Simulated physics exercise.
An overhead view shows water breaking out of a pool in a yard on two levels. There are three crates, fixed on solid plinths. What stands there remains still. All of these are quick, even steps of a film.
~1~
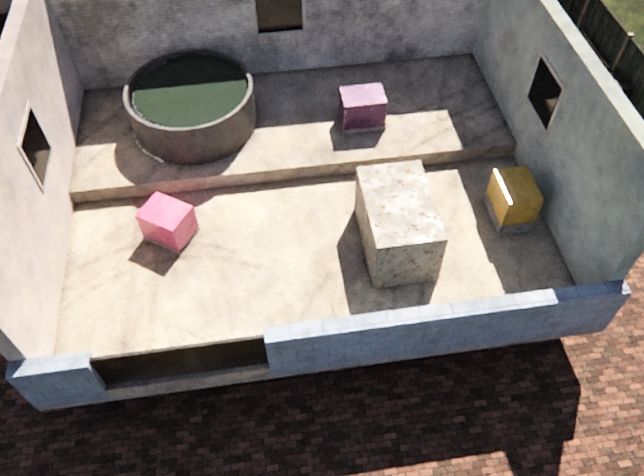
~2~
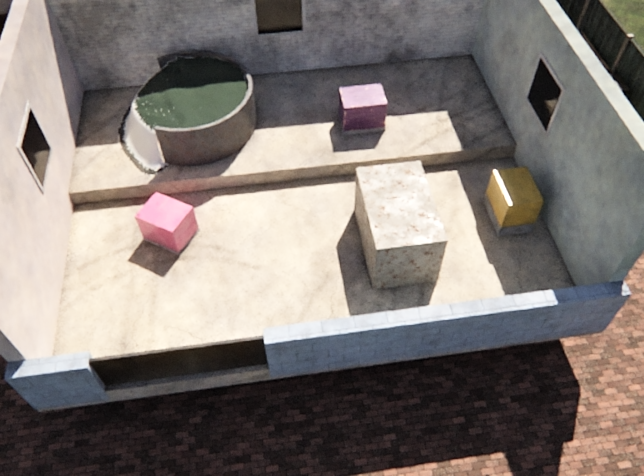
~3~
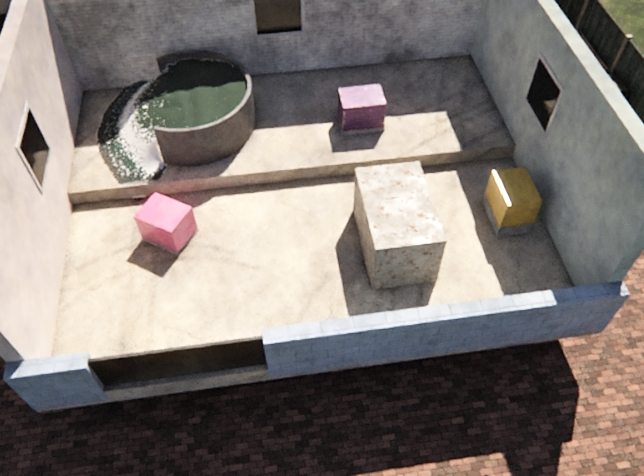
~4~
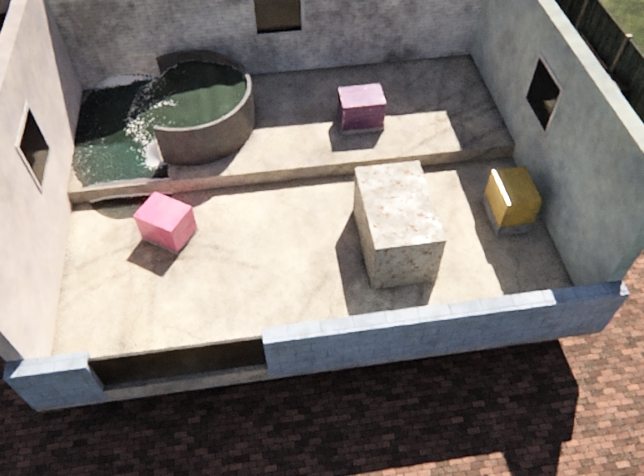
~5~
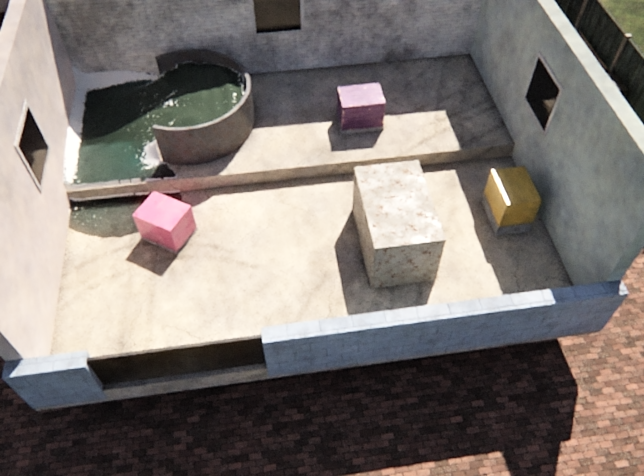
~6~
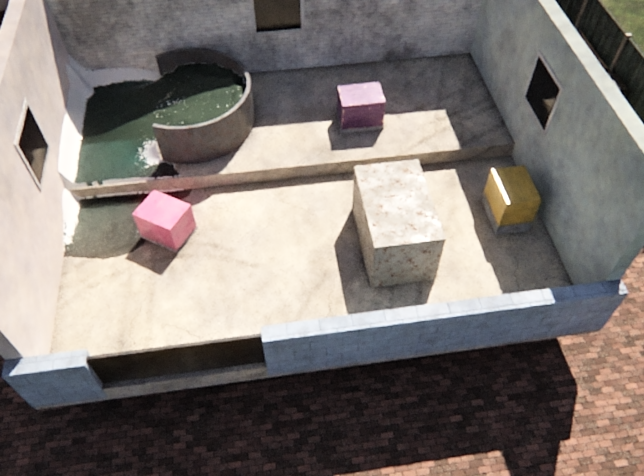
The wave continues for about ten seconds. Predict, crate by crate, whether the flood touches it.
My prediction: The pink crate is touched; the purple crate remains untouched; the yellow crate remains untouched.
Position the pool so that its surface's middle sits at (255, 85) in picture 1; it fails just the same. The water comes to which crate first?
I'd go with the pink crate.
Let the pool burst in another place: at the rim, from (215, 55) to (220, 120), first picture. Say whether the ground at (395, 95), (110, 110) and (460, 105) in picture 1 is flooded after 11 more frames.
Taking the points one after the other, they come out inundated, not soaked and inundated.
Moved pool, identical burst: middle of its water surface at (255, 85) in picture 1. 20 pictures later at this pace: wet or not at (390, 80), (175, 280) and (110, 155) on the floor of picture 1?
Results in order - left untouched, swamped, swamped.
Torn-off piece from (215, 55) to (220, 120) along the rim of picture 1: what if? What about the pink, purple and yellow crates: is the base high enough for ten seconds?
The pink crate gets drenched; the purple crate gets drenched; the yellow crate gets drenched.
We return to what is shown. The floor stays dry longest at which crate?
Crate: The yellow one.
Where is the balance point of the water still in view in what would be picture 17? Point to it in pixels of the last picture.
Centre of the water: Near (134, 155).
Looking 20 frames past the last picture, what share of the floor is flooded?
About 45 per cent.
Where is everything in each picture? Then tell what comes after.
The pool at (189, 91) is whole and still, in the first picture.
The front is at (151, 172), out from the gap at (135, 119), in the second picture.
The front is at (146, 182), out from the gap at (135, 121), in the third picture.
Water pours out at (135, 122) and has run to (118, 214), in the fourth picture.
The front is at (119, 232), out from the gap at (135, 122), in the fifth picture.
Water pours out at (135, 121) and has run to (65, 251), in the sixth picture.
A moment on, water covers 20 % of the floor; the pink crate water round its plinth, the purple crate not reached, the yellow crate not reached.
Next, water covers 25 % of the floor; the pink crate water round its plinth, the purple crate not reached, the yellow crate not reached.
Then, water covers 45 % of the floor; the pink crate water round its plinth, the purple crate water round its plinth, the yellow crate not reached.
Later, water covers 65 % of the floor; the pink crate water round its plinth, the purple crate water round its plinth, the yellow crate water round its plinth.
In the end, water covers 80 % of the floor; the pink crate was topped, the purple crate stayed above the water, the yellow crate stayed above the water.
